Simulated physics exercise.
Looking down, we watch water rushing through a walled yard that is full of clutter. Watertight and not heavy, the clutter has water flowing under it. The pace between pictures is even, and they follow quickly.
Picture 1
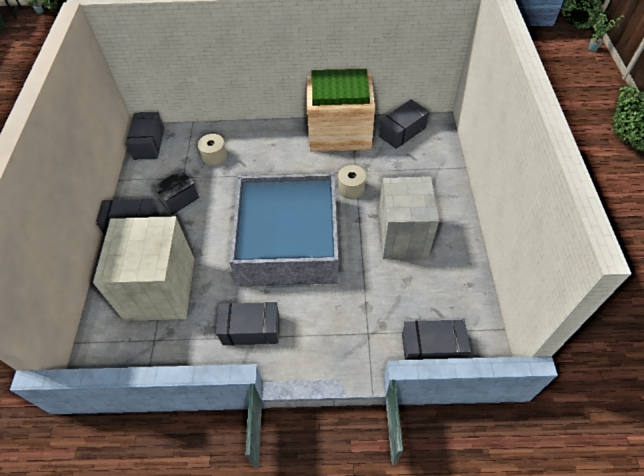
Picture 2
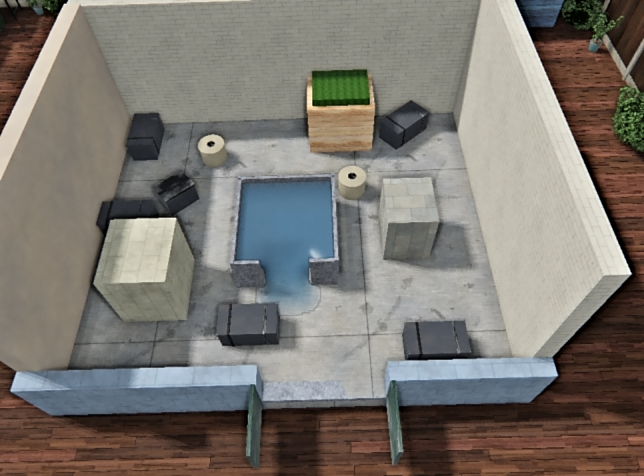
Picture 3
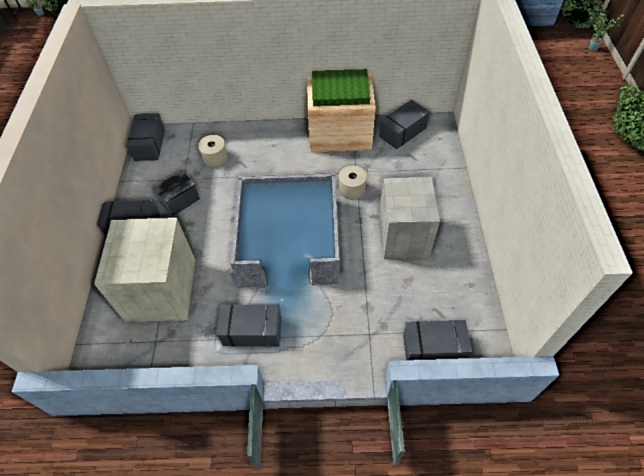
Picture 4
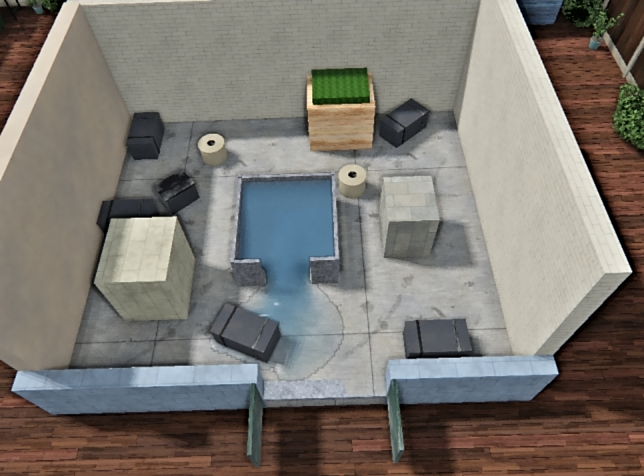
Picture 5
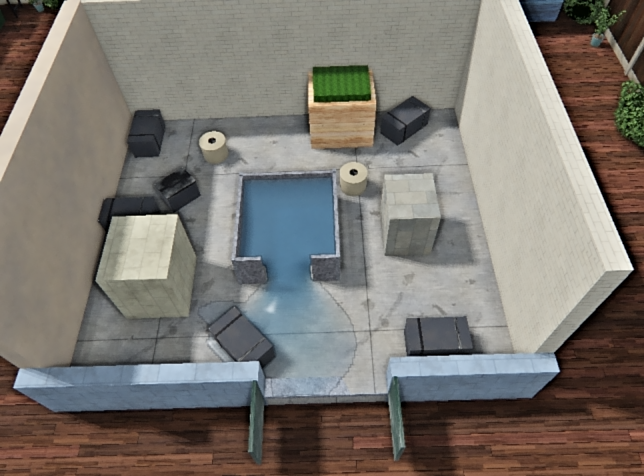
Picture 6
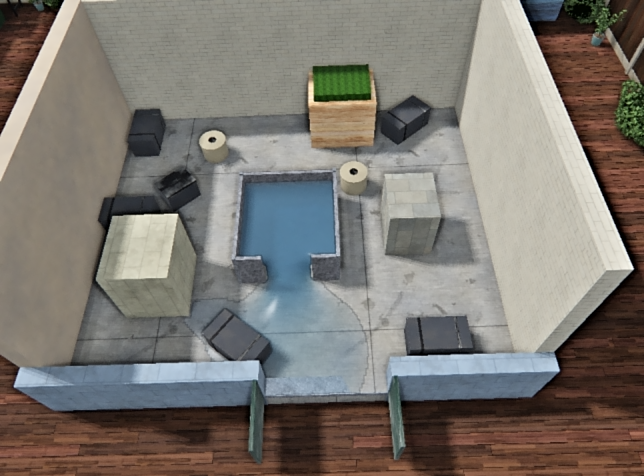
Walled yard with scattered dark boxes, water pouring from an opened central pool and spreading forward, swinging one nearby box around.
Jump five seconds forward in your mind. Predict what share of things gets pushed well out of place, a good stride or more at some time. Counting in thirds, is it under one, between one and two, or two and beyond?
It stays below a third.
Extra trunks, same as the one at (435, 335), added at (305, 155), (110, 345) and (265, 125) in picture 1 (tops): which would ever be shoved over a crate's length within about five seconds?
First remains in place, second driven off, third remains in place.
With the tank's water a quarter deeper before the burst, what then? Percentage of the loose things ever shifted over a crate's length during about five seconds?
Around 20 in a hundred.
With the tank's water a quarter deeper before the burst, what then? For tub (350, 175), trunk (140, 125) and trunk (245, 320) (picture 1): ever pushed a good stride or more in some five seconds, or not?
Taking each in turn, the answer is came up short, came up short, did it.
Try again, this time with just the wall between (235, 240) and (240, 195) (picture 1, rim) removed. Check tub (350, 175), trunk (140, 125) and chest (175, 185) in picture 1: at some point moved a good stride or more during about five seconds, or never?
The first: Never got that far; the second: Got that far; the third: Got that far.
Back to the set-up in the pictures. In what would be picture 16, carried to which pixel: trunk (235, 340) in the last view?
Position: About (120, 323).
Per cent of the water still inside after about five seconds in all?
Something like 58 per cent, give or take.
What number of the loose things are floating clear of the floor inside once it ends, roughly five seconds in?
By my count, 0.
A moment on, 1 of 8 are well off their spots; 0 afloat.
Next, 1 of 8 are well off their spots; 0 afloat.
Later, 1 of 8 are well off their spots; 0 afloat.
In the end, 1 of 8 are well off their spots, and 1 have been at some point; 0 afloat.
